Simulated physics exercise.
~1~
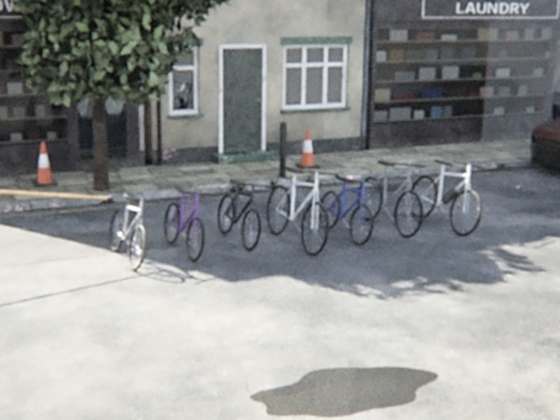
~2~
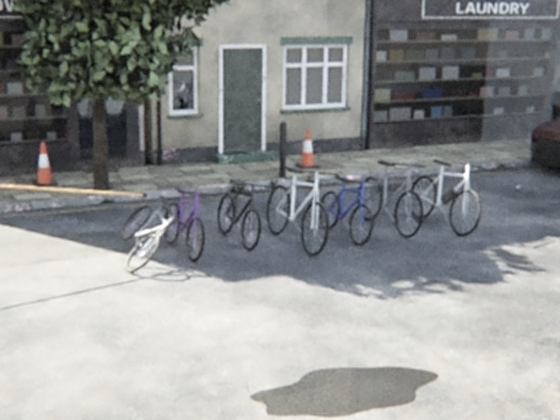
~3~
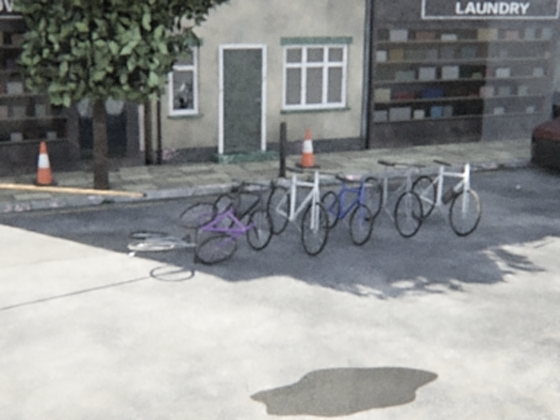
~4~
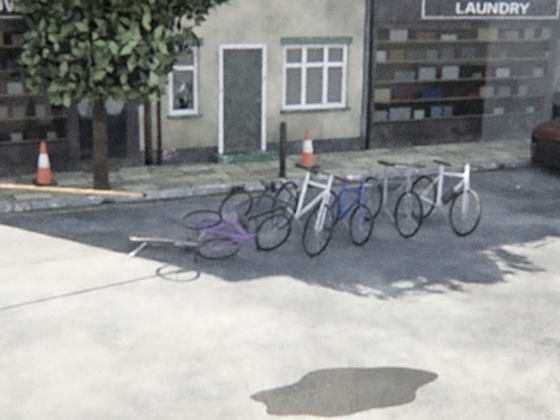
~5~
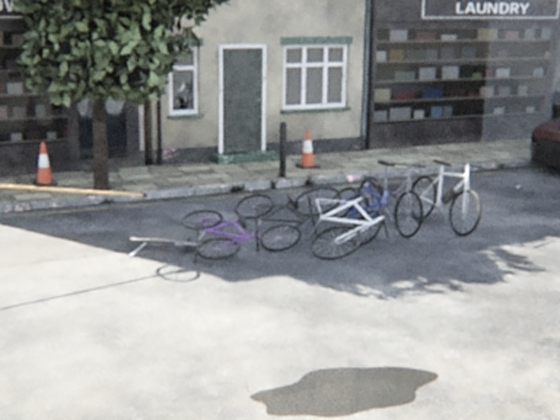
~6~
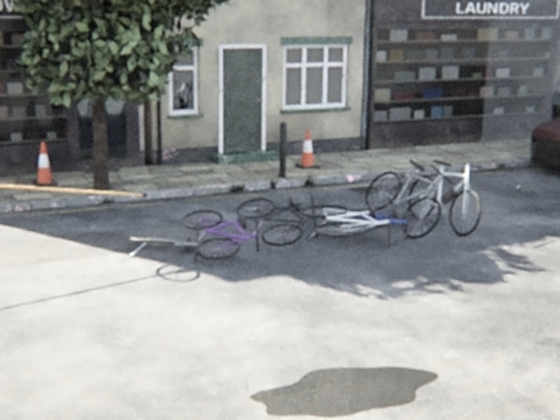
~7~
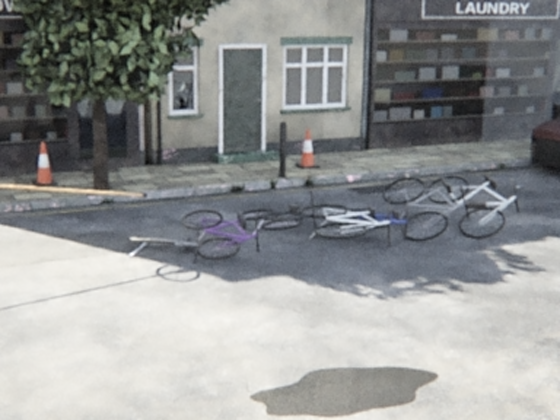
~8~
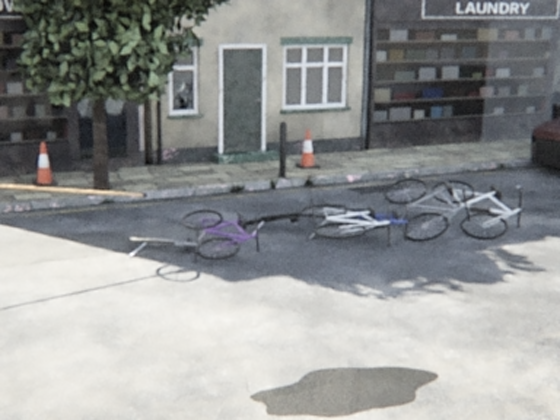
On a street outside a laundry, a pole nudged the leftmost of seven bicycles parked in a row, and it toppled over, followed by the purple one and then the rest towards the right, until all of them lay fallen on the ground.
